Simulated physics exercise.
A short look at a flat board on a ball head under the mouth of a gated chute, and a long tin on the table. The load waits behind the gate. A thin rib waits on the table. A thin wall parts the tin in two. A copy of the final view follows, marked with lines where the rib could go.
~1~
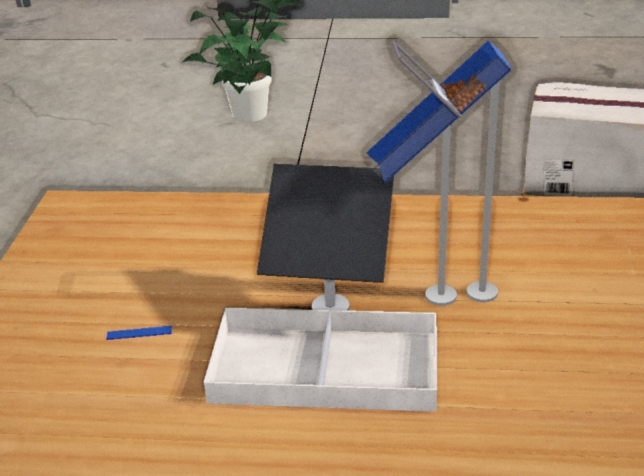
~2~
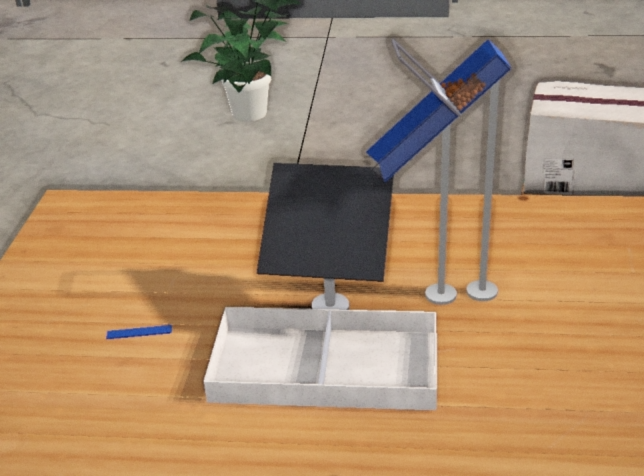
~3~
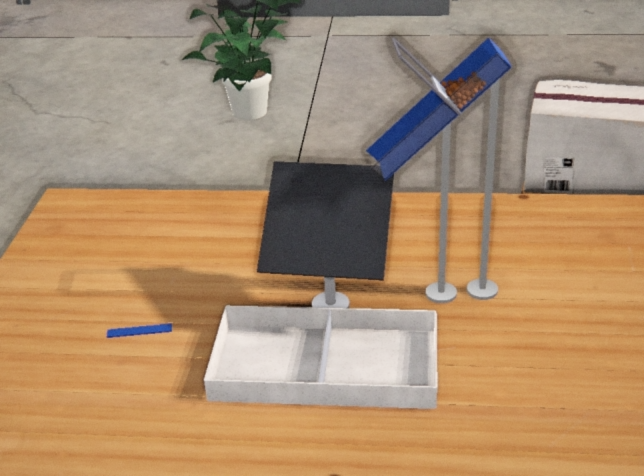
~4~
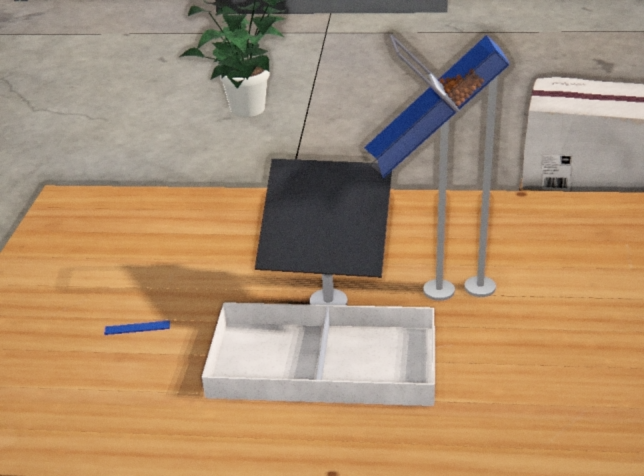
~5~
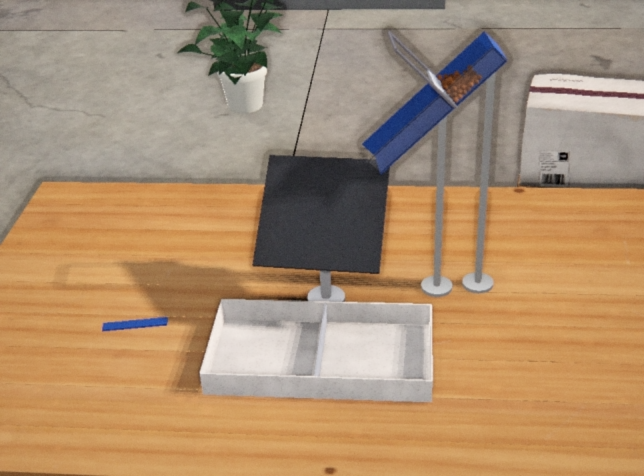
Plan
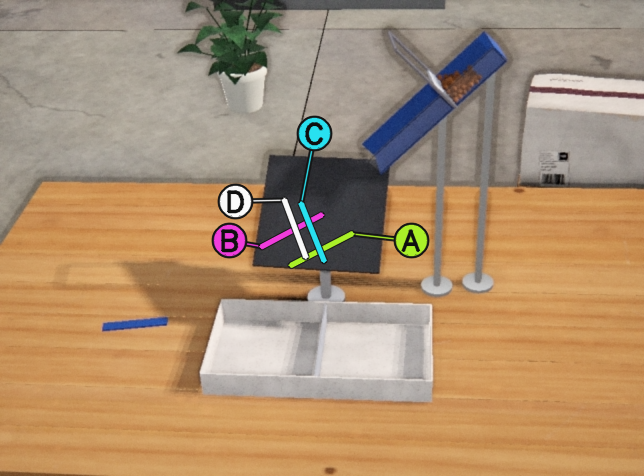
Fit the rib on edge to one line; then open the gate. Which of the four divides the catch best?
Best: D.
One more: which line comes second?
B.
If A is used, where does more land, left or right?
The left half.
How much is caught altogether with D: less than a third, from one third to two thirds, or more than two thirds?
It is more than two thirds.
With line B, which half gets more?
The left half.
On the marked copy, line A from (351, 233) to (291, 265); line B from (321, 215) to (261, 246); line C from (301, 203) to (323, 260); line D from (284, 200) to (305, 256).
For line A, of what is caught, every piece in the left half, not one piece in the right.
For line B, of what is caught, the larger part in the left half, roughly a quarter in the right.
For line C, of what is caught, about a tenth in the left half, almost all in the right.
For line D, of what is caught, roughly a third in the left half, roughly two thirds in the right.
